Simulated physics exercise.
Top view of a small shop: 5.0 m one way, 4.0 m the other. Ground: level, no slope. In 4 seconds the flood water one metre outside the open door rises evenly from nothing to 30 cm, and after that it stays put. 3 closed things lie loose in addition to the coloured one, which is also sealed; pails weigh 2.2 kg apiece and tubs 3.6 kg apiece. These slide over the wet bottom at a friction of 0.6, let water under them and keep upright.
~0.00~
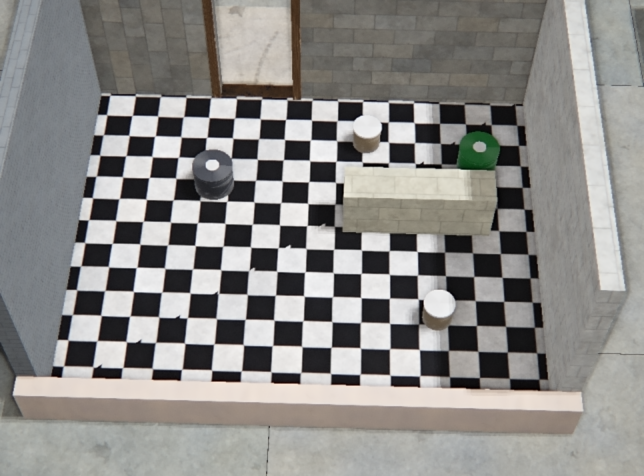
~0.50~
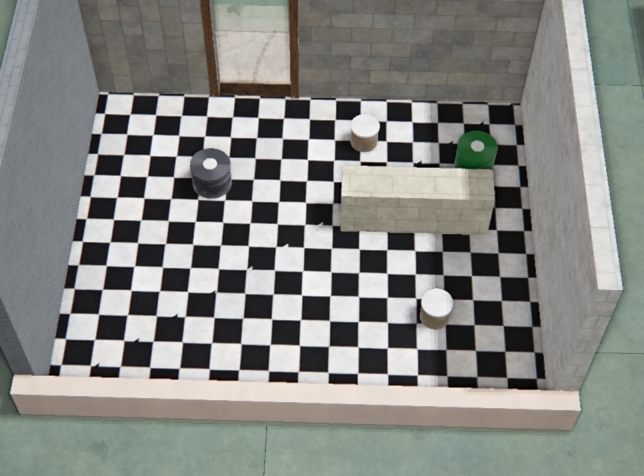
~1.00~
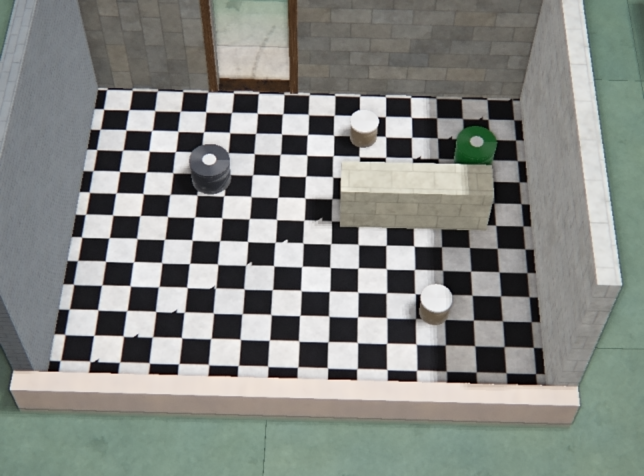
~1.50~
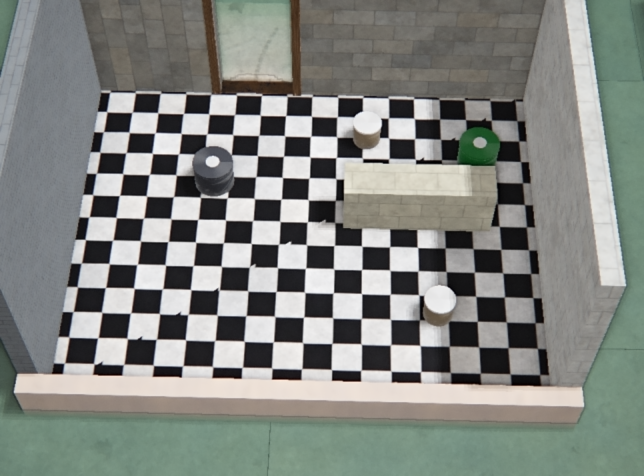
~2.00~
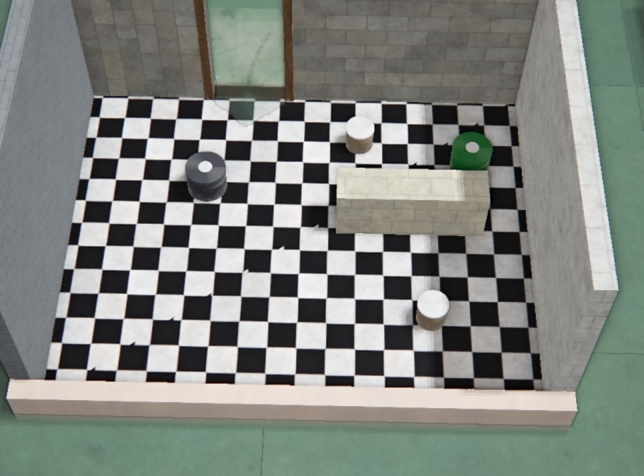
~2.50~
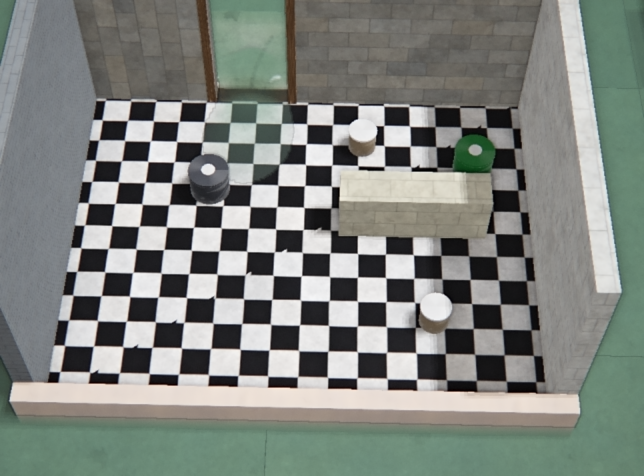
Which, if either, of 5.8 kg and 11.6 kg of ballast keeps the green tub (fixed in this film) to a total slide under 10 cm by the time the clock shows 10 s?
Only the larger figure is plenty.
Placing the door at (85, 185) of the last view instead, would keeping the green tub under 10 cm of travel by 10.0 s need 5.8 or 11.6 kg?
Then no option works.
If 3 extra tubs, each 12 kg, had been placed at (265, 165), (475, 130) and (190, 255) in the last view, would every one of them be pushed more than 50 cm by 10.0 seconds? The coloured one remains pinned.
In that order: Beyond it, within it, beyond it.
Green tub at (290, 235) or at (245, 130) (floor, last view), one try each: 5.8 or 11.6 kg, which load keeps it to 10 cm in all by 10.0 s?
The first try gives failure with both; the second gives failure with both.
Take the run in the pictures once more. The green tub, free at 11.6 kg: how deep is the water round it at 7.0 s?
Depth: Approx. 3 cm.
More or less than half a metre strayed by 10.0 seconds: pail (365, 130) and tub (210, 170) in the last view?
First within the mark, second above the mark.
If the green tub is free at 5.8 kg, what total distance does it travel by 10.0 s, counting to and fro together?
40 cm, roughly.
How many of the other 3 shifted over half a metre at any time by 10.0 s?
Count: 1.
After 3.5 s the green tub would be 0 cm from its start with 5.8 kg and 0 cm from its start with 11.6 kg; 0 cm of water round it then.
After 4.5 s the green tub would be 0 cm from its start with 5.8 kg and 0 cm from its start with 11.6 kg; 0 cm of water round it then.
After 7.0 s the green tub would be 0 cm from its start with 5.8 kg and 0 cm from its start with 11.6 kg; 3 cm of water round it then.
After 10.0 s the green tub would be 36 cm from its start with 5.8 kg and 0 cm from its start with 11.6 kg; 6 cm of water round it then.
